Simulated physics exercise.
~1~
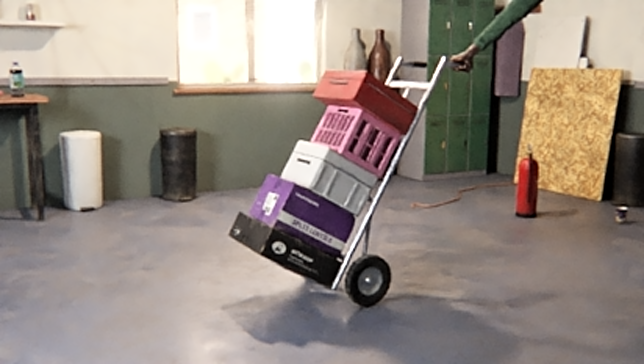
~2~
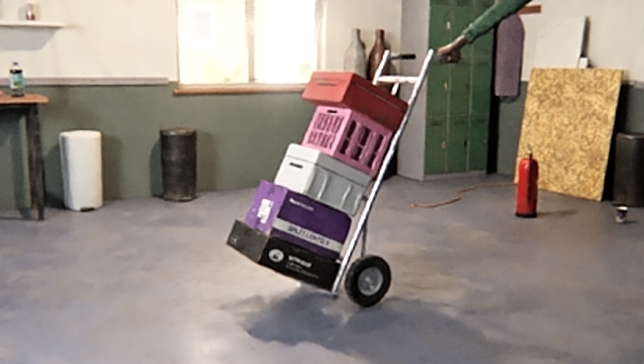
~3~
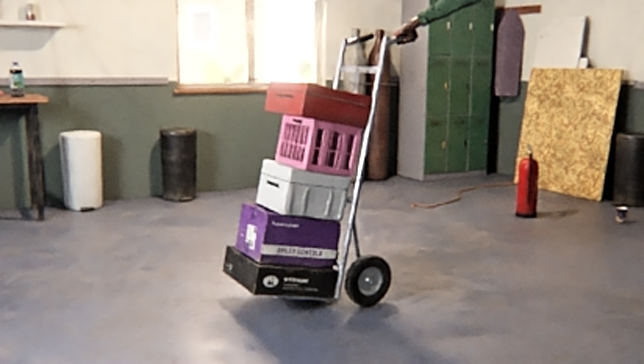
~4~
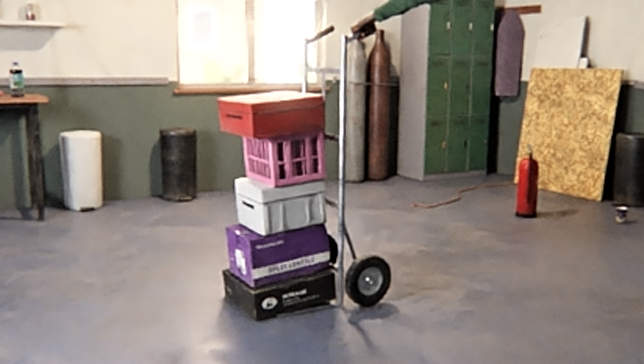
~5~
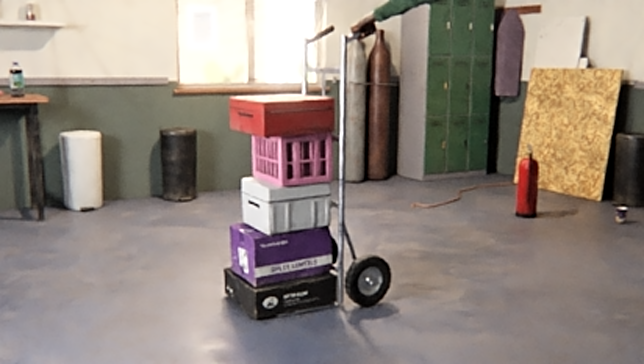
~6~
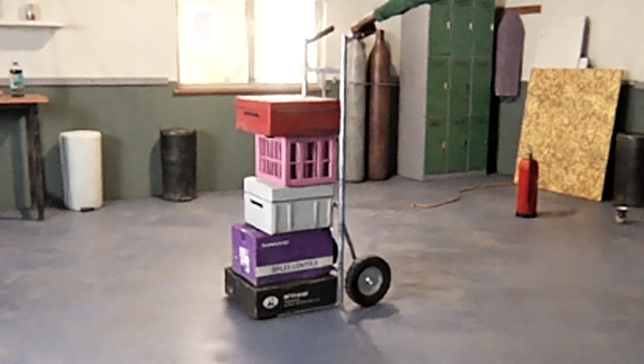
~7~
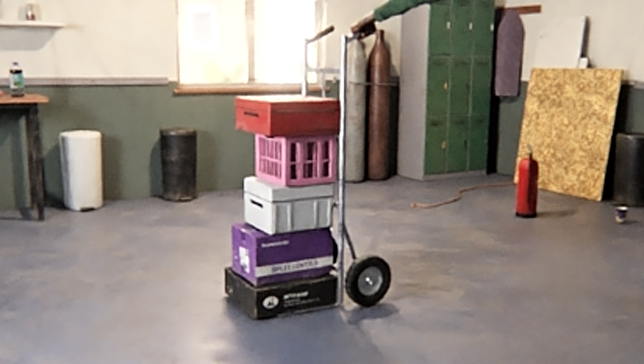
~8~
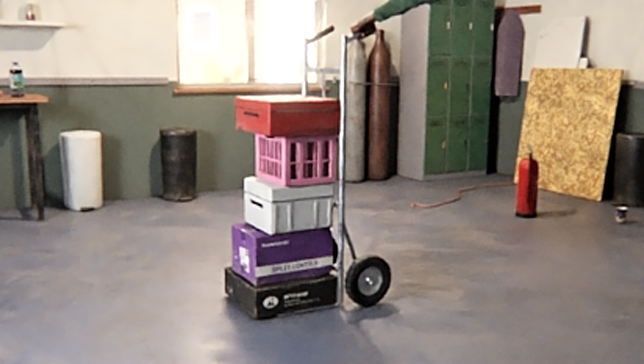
Green-sleeved arm swinging a tilted hand truck upright, its five stacked boxes and crates shifting slightly but staying piled and settling.
